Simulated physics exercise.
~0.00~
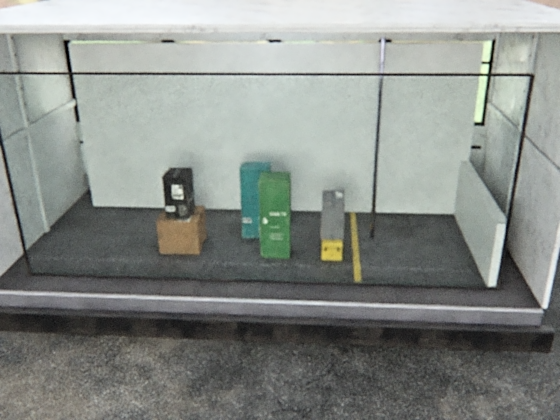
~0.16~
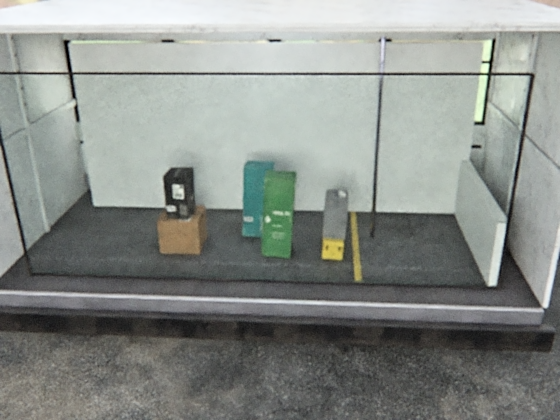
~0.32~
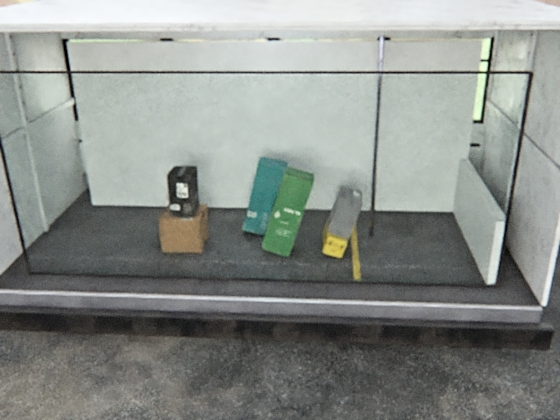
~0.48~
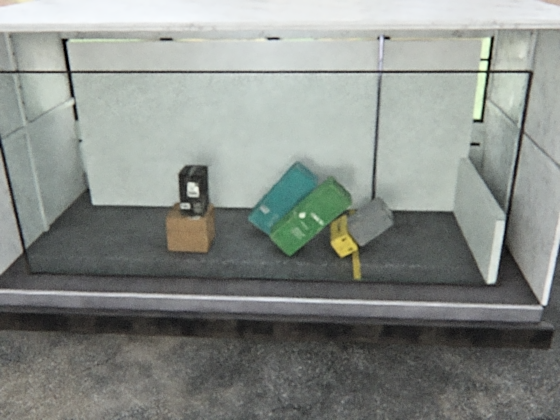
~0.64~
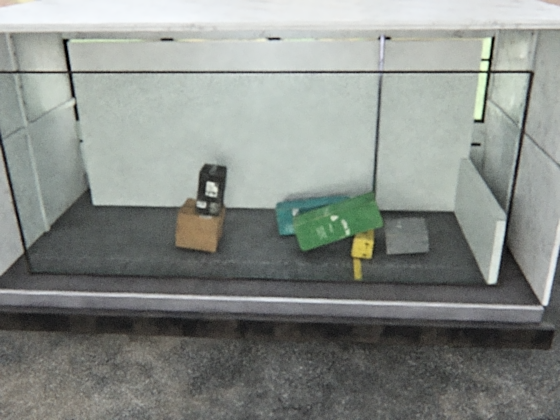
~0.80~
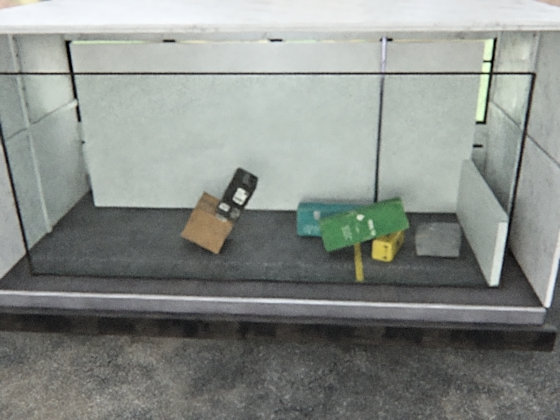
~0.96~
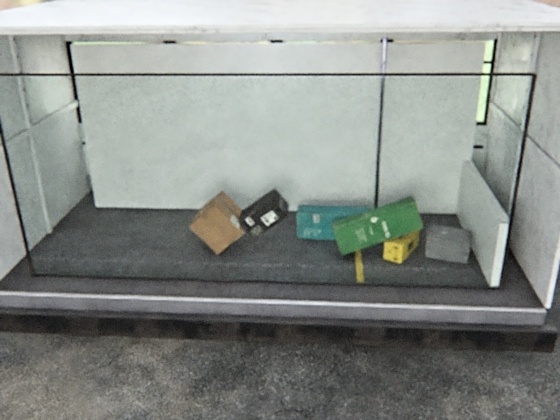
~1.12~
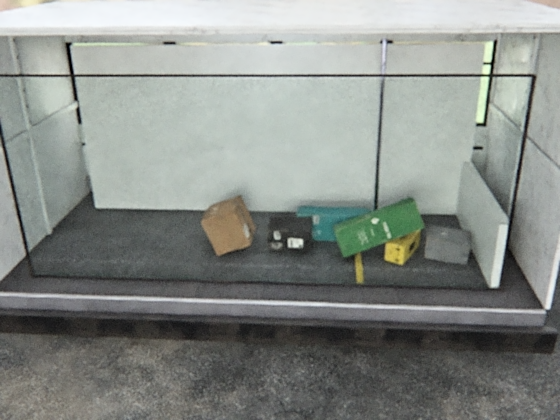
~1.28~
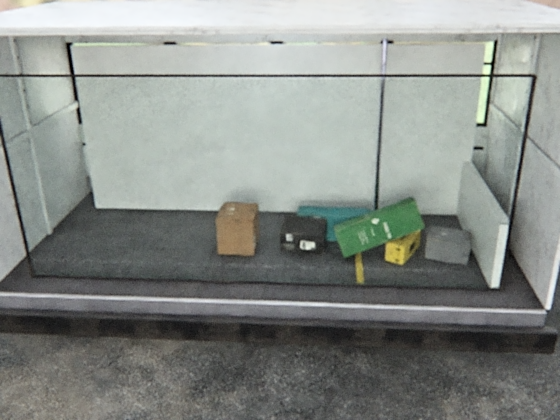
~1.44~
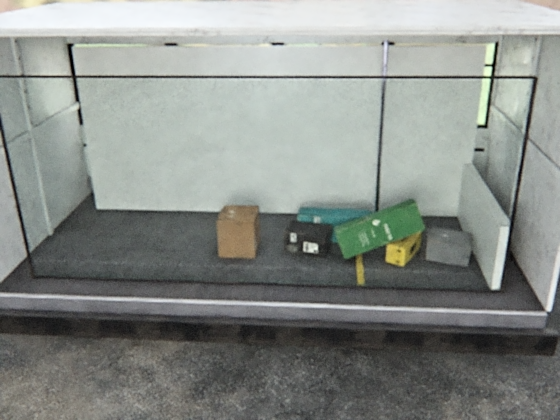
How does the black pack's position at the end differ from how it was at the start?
At the start the black pack stands upright on top of the brown carton. At the end it lies on its side on the floor, to the right of the carton.
The green tall box topples right with the others and ends across the yellow line.
